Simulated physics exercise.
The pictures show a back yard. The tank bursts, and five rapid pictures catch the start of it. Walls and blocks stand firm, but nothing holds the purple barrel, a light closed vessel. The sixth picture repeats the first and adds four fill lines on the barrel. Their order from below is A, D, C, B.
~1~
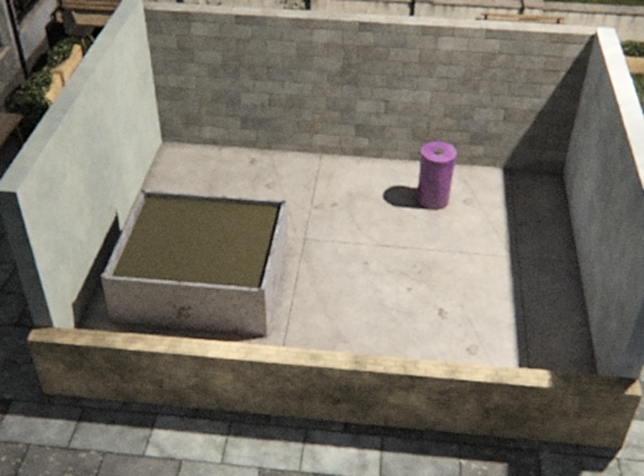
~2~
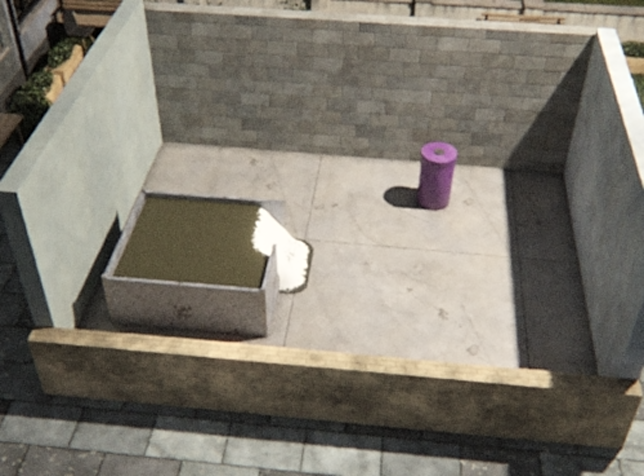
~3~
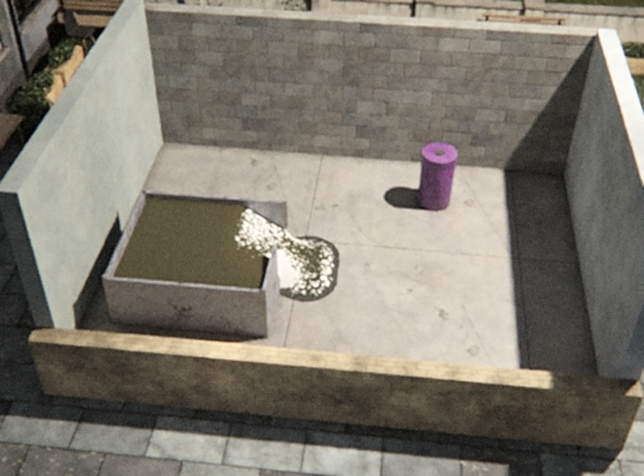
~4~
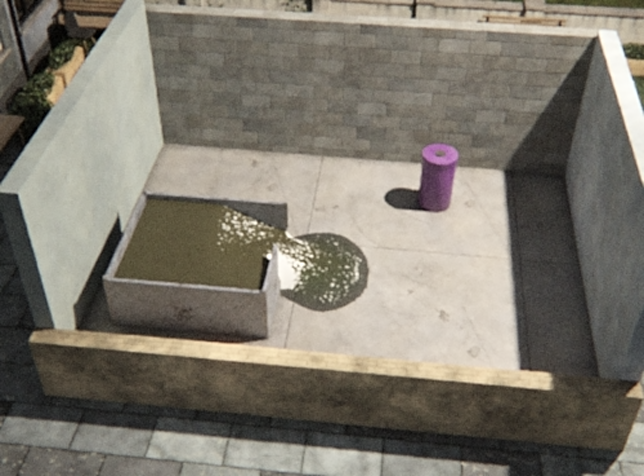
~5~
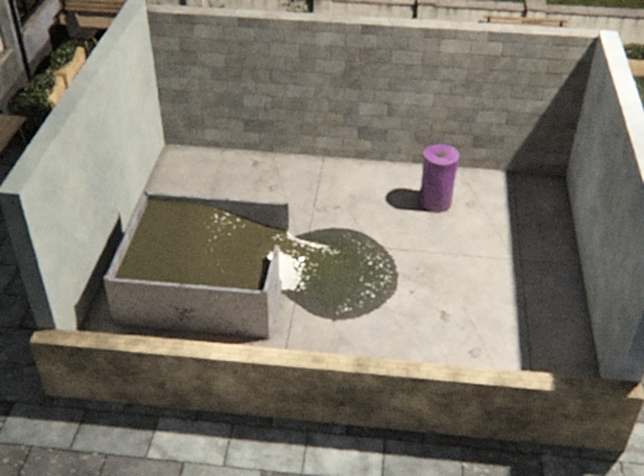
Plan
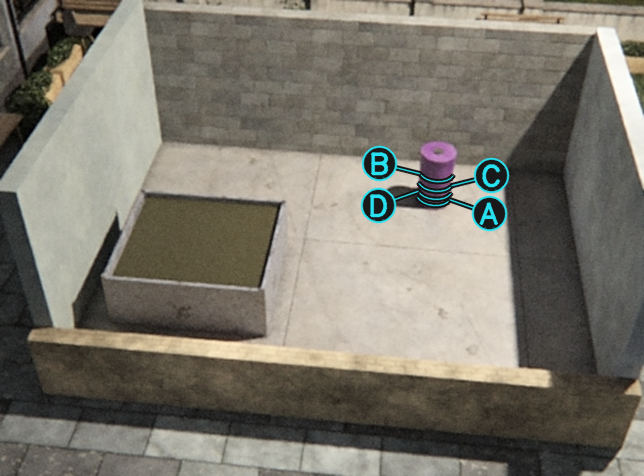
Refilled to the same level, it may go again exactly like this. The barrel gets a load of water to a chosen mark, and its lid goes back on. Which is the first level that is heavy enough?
D is the one.
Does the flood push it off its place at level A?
Yes.
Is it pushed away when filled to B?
No, not at all.
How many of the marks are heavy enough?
Three of them.
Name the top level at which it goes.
Here it is level A.
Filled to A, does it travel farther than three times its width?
No, it does not.
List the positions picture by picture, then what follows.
Lid of the purple barrel at (438, 152); tank full, its middle at (200, 242), in the first frame.
In the second frame, 1 % of the ground under water, its edge towards the barrel at (301, 243).
In the third frame, 3 % of the ground under water, its edge towards the barrel at (333, 253).
In the fourth frame, 5 % of the ground under water, its edge towards the barrel at (345, 240).
Lid of the purple barrel at (441, 154); 8 % of the ground under water, its edge towards the barrel at (360, 236), in the fifth frame.
In cyan, A at (433, 205); B at (436, 181); C at (435, 191); D at (434, 199); from the bottom up A, D, C, B.
With A, it is pushed about twice its own width away.
With B, it does not move.
With C, it does not move.
With D, it does not move.
